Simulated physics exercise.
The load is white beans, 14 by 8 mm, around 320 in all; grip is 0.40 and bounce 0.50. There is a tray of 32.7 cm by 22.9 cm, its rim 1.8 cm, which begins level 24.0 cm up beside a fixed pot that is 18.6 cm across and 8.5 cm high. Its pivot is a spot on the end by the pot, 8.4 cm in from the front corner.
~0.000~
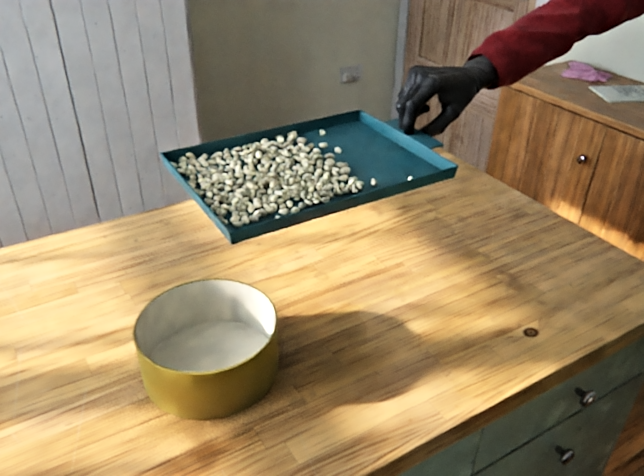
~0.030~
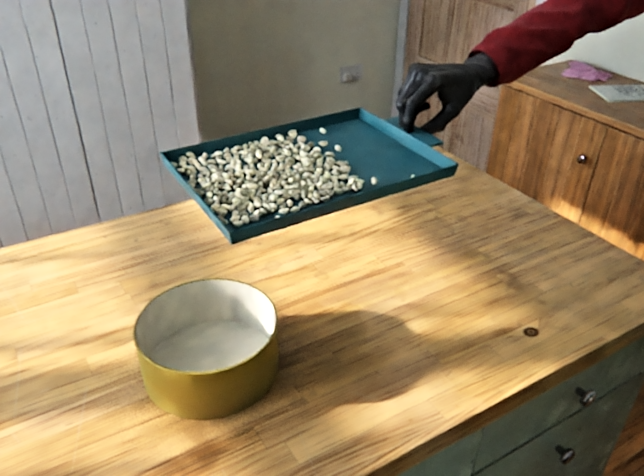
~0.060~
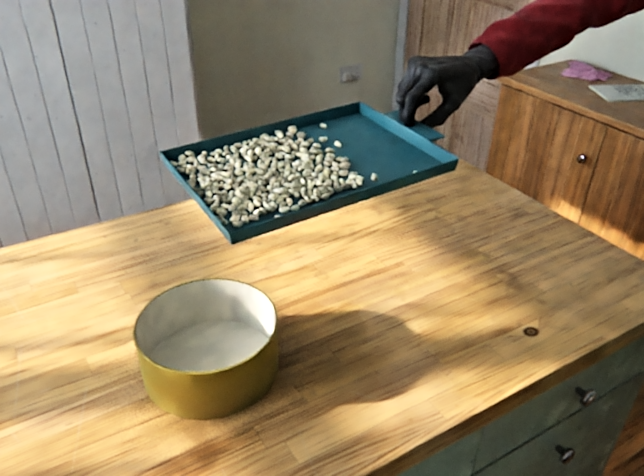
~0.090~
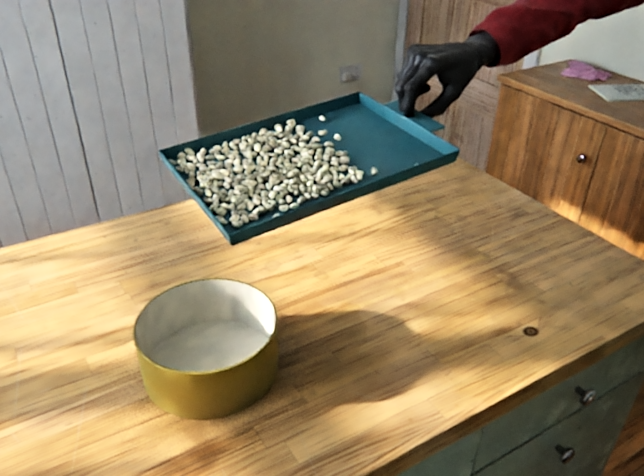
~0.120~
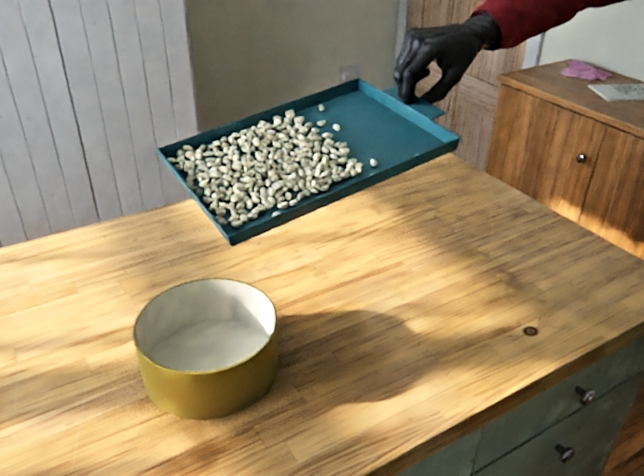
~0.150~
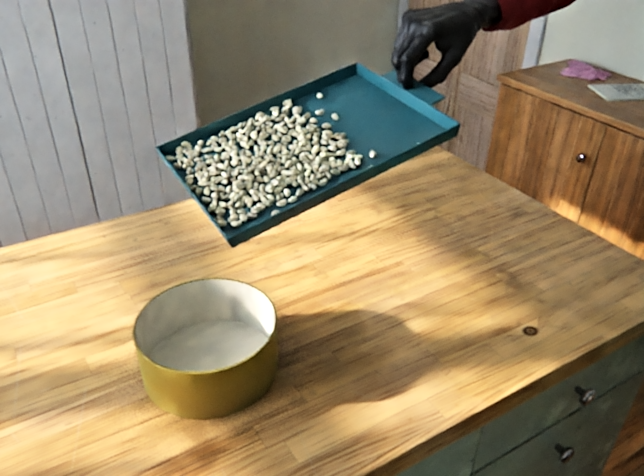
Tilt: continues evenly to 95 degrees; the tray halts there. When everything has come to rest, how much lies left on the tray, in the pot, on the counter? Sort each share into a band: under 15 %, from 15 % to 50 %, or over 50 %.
Left on the tray: Under 15 %; pot: Over 50 %; counter: From 15 % to 50 %.
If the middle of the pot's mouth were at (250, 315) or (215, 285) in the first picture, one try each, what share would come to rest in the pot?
25 and 5 %.
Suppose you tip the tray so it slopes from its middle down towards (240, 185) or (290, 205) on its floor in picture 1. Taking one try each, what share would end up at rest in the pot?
I'd put it at roughly 45 per cent for the first tilt and roughly 60 per cent for the second.
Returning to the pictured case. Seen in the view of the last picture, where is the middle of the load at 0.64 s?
Load centre est.: (198, 213) px.
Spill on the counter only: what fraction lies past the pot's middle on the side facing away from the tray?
Roughly 90 per cent.
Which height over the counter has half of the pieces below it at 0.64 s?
Roughly 26 cm.
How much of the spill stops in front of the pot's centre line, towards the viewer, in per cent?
About 80 percent of the spill.
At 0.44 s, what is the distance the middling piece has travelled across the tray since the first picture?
I'd say close to 4 centimetres.
After 0.44 s, tilt 53 degrees; the tray holds 100 %, the pot 0 %.
Then, at 0.64 s, tilt 81 degrees; the tray holds 85 %, the pot 0 %.
After 0.95 s, tilt 95 degrees; the tray holds 0 %, the pot 55 %.
By 2.1 s all is still; tray 0 %, pot 65 %, counter 35 %.
